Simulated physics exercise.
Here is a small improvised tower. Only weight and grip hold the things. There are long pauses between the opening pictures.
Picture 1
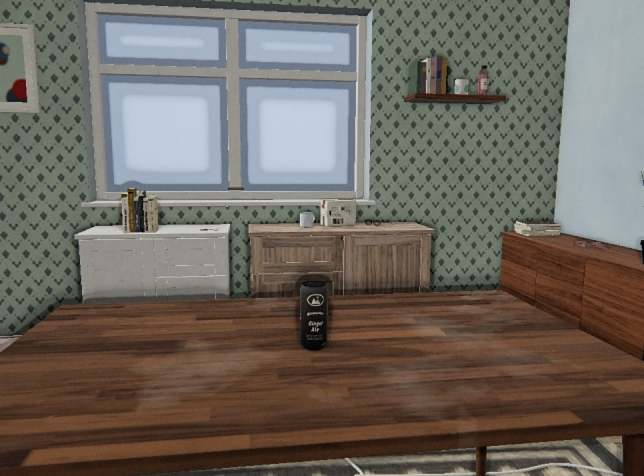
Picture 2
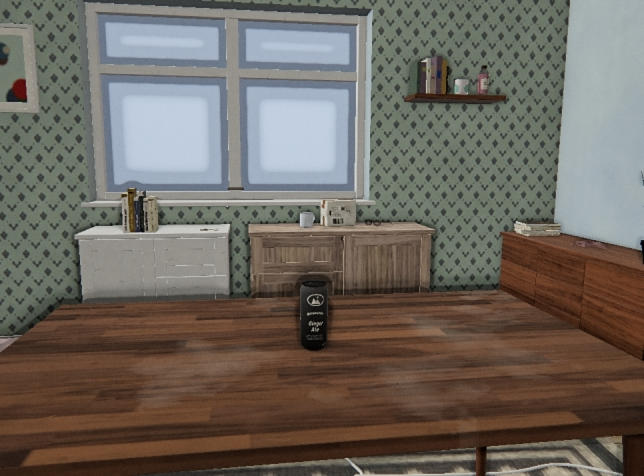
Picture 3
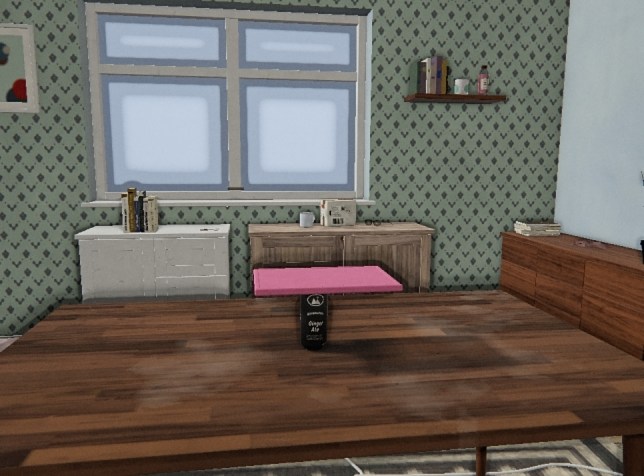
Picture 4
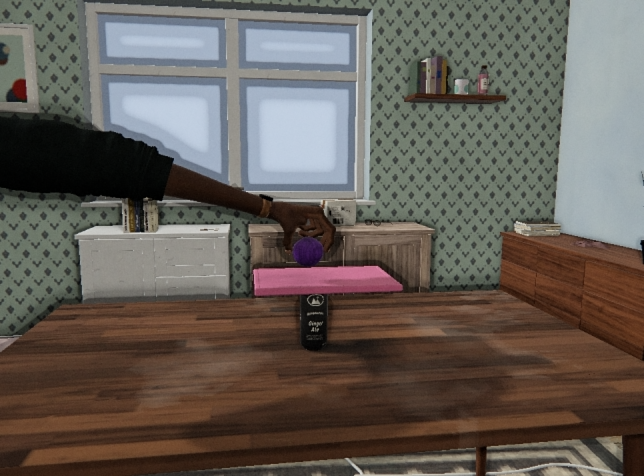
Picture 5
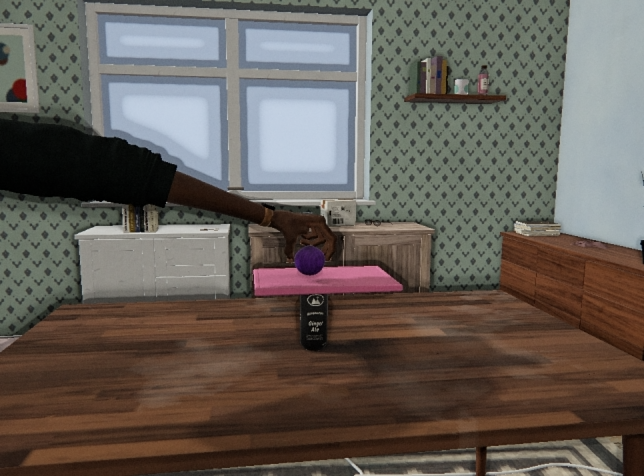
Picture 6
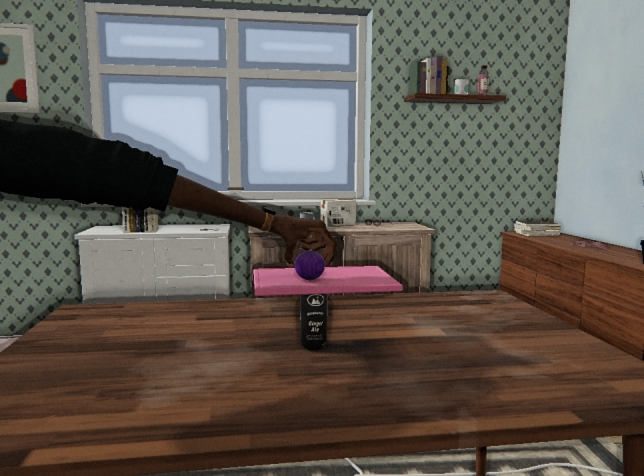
A hand lowers a purple ball-shaped object onto a pink slab atop a black can.
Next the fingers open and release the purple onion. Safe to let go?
The stack stays up.
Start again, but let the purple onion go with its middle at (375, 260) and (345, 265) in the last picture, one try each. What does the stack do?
In the first case it gives way; in the second case it loses its balance.
Then, 0.20 s later than the last frame, all is still.
Then, 0.60 s later than the last frame, purple onion resting near (310, 265).
When it is over, all 3 as before. End places, in pixels of the last picture, purple onion near (310, 265). The stack keeps its balance.
